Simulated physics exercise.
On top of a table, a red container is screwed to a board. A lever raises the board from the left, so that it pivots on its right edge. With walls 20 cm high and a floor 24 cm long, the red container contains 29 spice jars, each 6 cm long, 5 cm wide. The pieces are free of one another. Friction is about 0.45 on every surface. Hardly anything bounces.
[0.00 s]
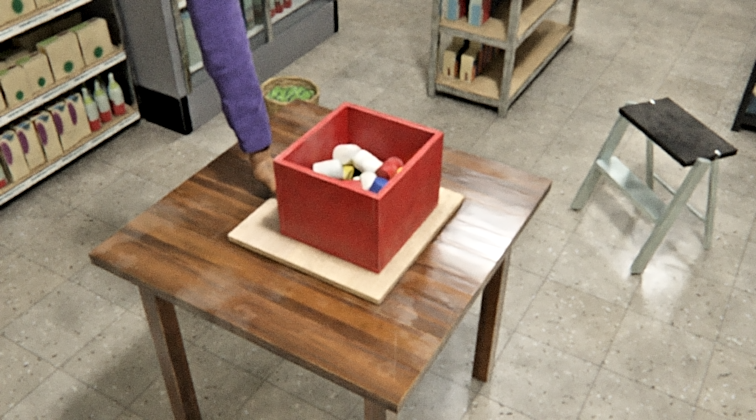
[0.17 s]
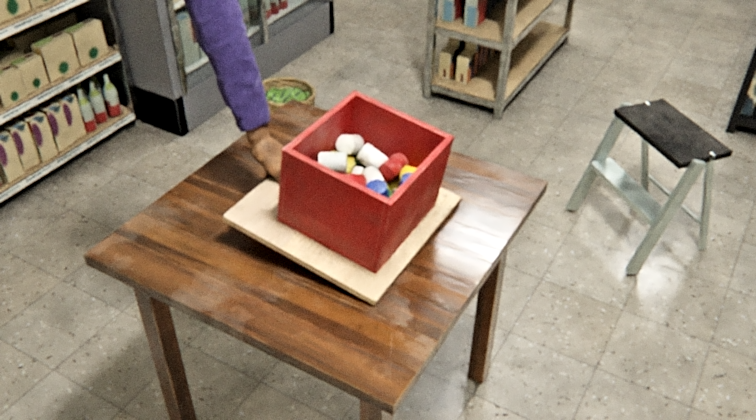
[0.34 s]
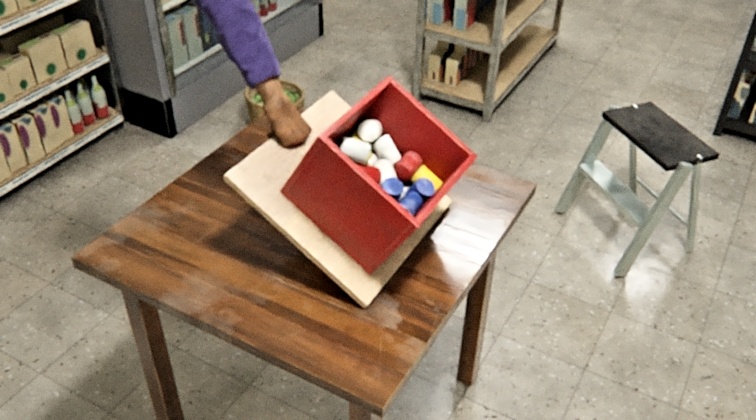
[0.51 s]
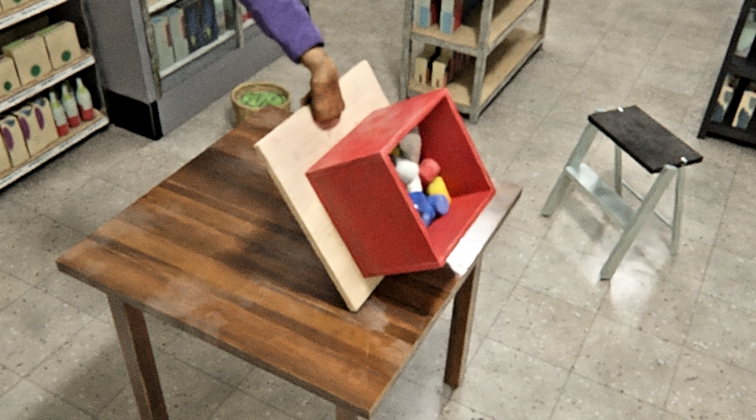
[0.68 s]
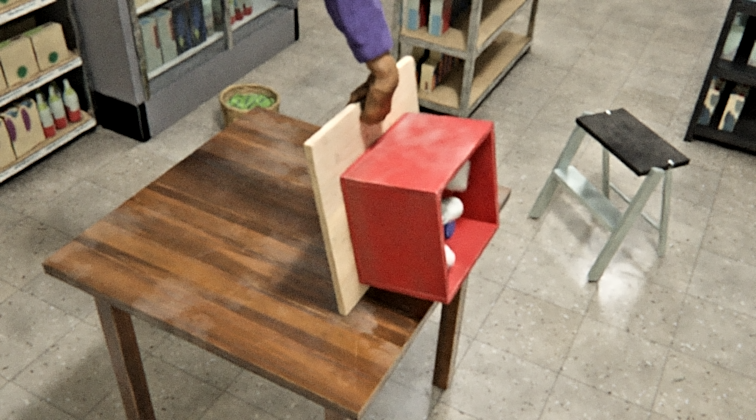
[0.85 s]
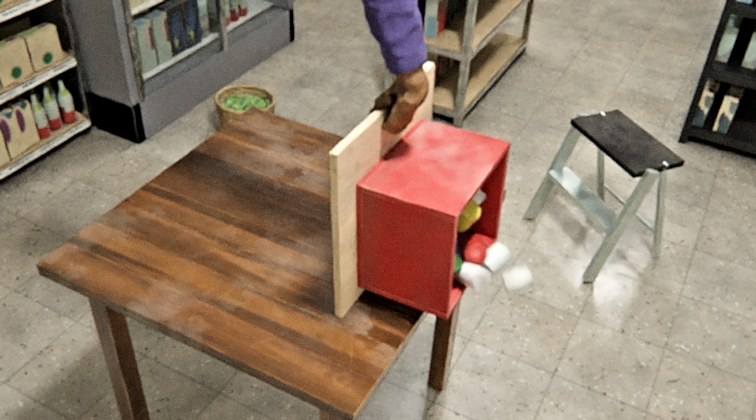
A hand in a purple sleeve raises the left edge of a pale board on a brown wooden table, in a shop aisle seen from above. An open red box of small white, red, blue and yellow jars sits fixed to the board, with shelves behind and a black-topped step stool at right. Board and box pivot rightward until nearly upright, the camera panning slightly, and a few jars slip out over the rim.
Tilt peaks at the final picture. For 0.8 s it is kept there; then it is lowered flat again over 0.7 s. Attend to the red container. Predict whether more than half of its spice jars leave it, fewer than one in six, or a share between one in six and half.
Half to five sixths remain.
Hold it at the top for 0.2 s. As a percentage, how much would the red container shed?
In that case red container 30 per cent.
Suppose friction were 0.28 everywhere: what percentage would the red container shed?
In that case the red container sheds 50 per cent of its load.
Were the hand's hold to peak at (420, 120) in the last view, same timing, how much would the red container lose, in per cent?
In that case the red container sheds 70 per cent.
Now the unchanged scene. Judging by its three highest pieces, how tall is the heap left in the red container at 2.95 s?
About 10 cm.
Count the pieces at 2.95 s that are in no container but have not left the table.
I'd guess near 0.
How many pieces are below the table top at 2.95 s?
Roughly 10.
After 1.19 s, tilt 88°; red container 22 in, 7 out.
After 1.61 s, tilt 88°; red container 19 in, 10 out.
After 2.20 s, tilt 10°; red container 19 in, 10 out.
Outcome (at 2.95 s), red container 19 in, 10 out. Asked share, 10 of 29, 34 per cent.
